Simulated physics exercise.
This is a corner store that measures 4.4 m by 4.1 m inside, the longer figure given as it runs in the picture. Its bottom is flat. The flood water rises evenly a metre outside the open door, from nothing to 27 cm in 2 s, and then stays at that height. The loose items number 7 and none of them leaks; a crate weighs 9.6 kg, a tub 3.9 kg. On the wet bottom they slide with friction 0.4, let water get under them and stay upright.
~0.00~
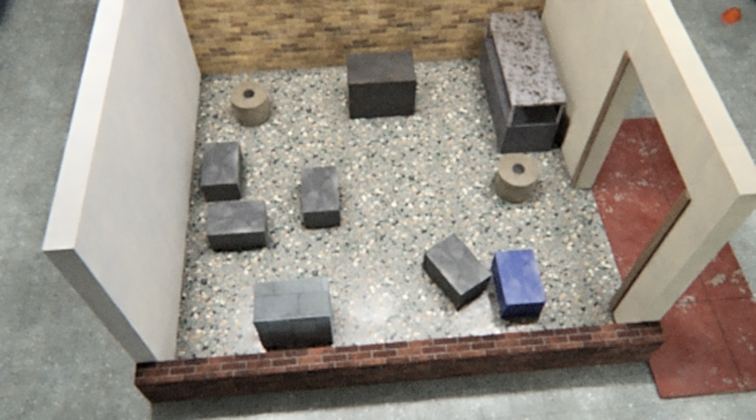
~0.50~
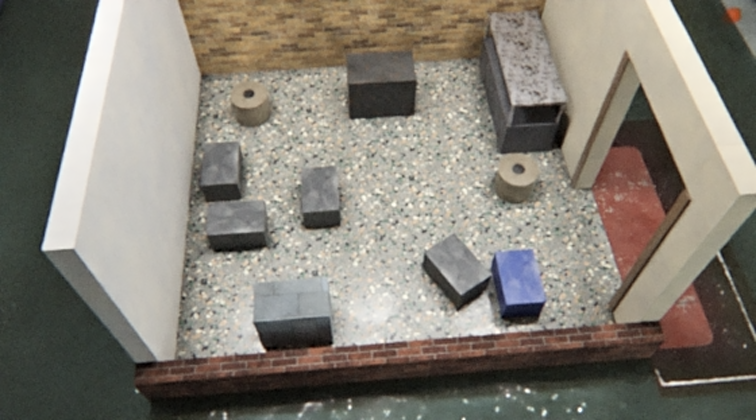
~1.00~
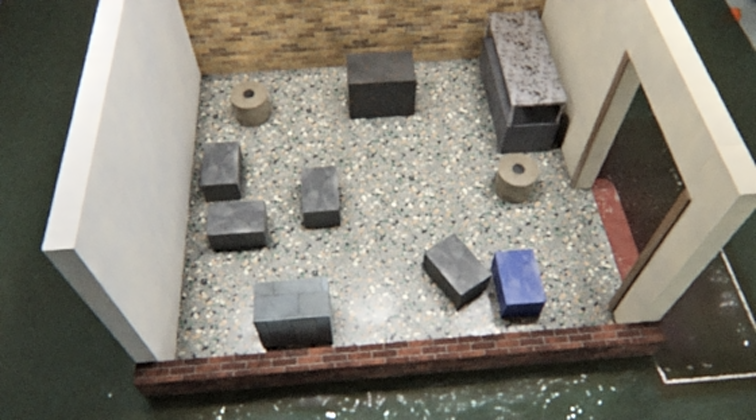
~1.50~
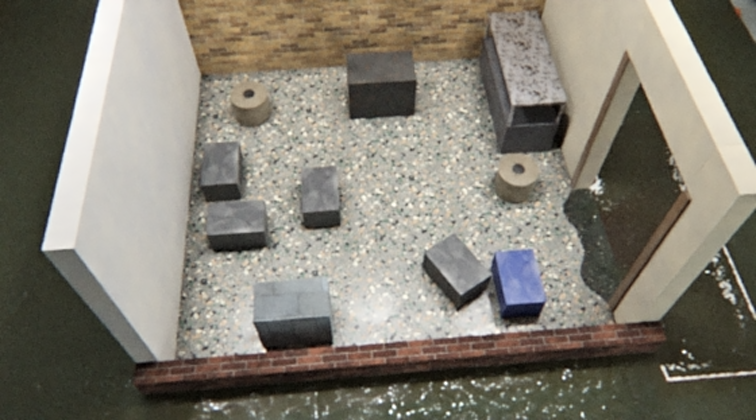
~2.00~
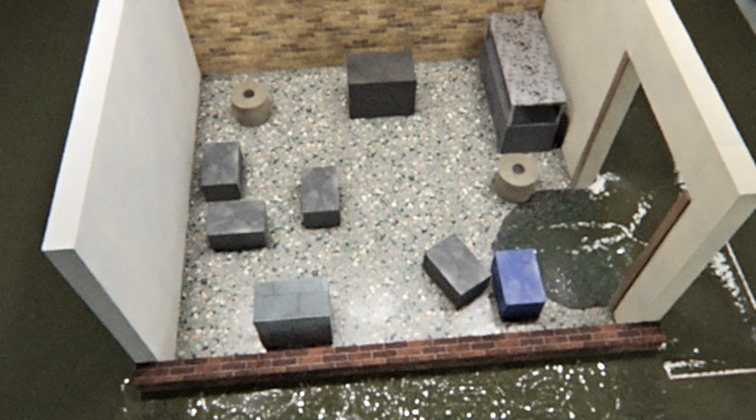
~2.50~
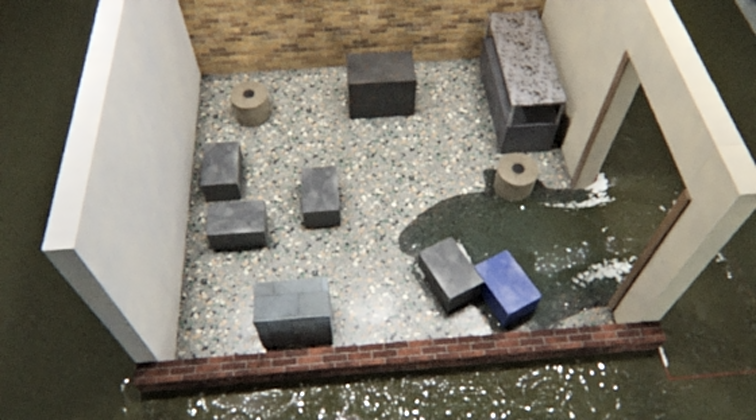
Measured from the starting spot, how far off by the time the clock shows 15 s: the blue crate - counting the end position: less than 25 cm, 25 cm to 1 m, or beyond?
Final distance: Above a metre.
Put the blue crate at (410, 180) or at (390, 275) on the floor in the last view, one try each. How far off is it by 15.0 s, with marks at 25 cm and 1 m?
Taking them in order, it is swept well off and then it is swept well off.
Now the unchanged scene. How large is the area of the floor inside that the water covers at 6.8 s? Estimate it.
Wet area: Approx. 16 m2.
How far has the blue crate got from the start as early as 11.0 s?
Roughly 250 centimetres by that point.
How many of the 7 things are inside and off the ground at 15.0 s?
The count is 7.
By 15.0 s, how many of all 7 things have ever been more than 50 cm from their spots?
I make that 7.
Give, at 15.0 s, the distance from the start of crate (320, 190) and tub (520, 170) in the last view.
200 cm, 120 cm.
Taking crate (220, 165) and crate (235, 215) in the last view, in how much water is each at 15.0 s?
About 25 and 16 cm.
After 3.5 s the blue crate is near (416, 314), 1.1 m from its start, afloat; 1 afloat.
After 6.8 s the blue crate is near (390, 248), 1.3 m from its start, afloat; 6 afloat.
After 11.0 s the blue crate is near (335, 121), 2.7 m from its start, afloat; 7 afloat.
After 15.0 s the blue crate is near (351, 177), 2.1 m from its start, afloat; 7 afloat.
